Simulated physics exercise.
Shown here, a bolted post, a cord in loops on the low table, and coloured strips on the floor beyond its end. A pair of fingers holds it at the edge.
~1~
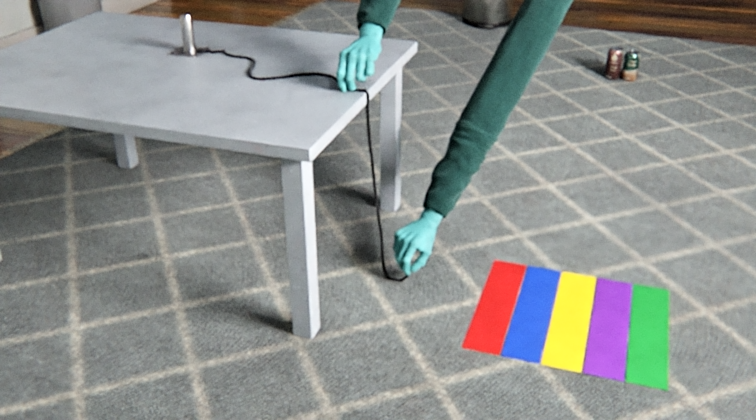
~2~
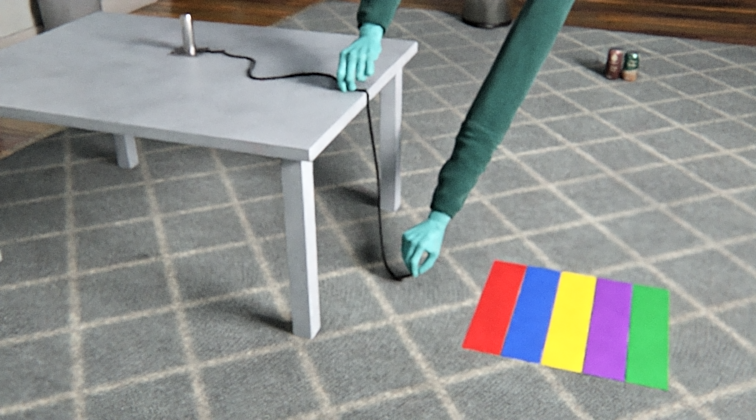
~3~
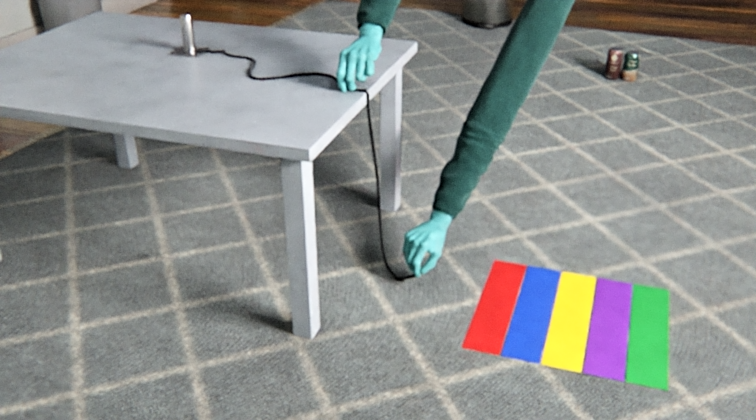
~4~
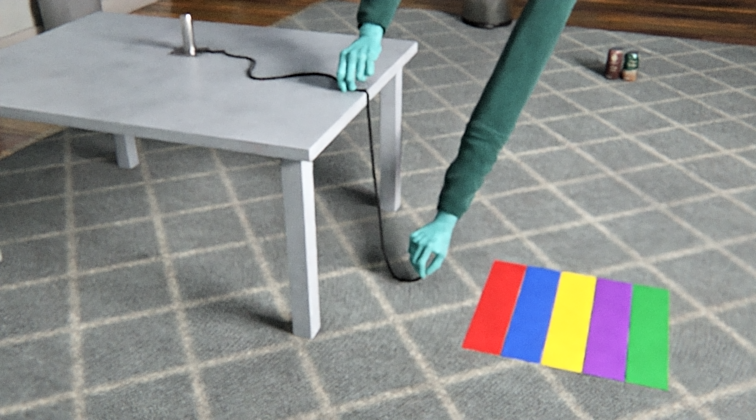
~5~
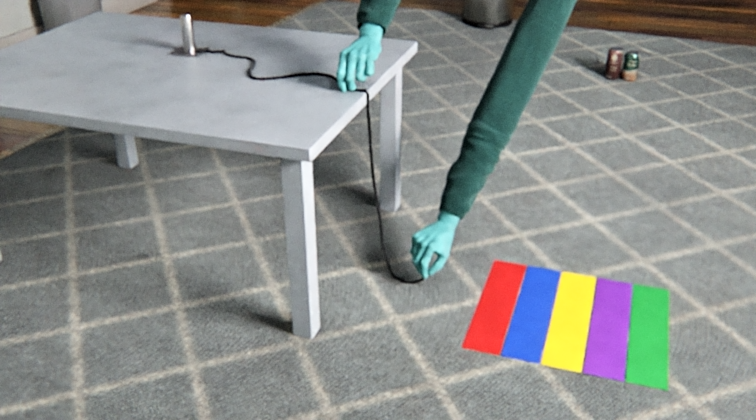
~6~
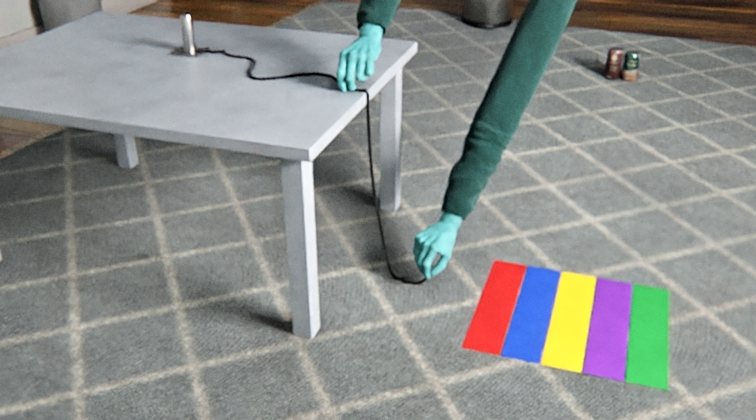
The clip shows a black cord running across a low grey table and over its edge, one teal hand on it there, while another hand near the patterned floor shifts the lower end slightly right, toward coloured strips.
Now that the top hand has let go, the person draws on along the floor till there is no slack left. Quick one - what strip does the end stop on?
The purple strip.
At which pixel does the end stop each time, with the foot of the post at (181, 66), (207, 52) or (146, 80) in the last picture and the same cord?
First close to (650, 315), next close to (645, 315), last close to (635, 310).
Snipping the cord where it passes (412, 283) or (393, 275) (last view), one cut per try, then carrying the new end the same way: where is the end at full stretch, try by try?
Case by case: (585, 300), then (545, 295).
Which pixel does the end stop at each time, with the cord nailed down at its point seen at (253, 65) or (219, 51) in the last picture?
First (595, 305), then (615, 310).
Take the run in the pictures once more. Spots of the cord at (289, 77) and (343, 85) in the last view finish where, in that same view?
Around (332, 81), then around (394, 113).
Soon after, end near (538, 294); over blue.
Then, end near (589, 303); over yellow.
At full stretch, end near (620, 309); over purple. It gets as far as the purple strip.
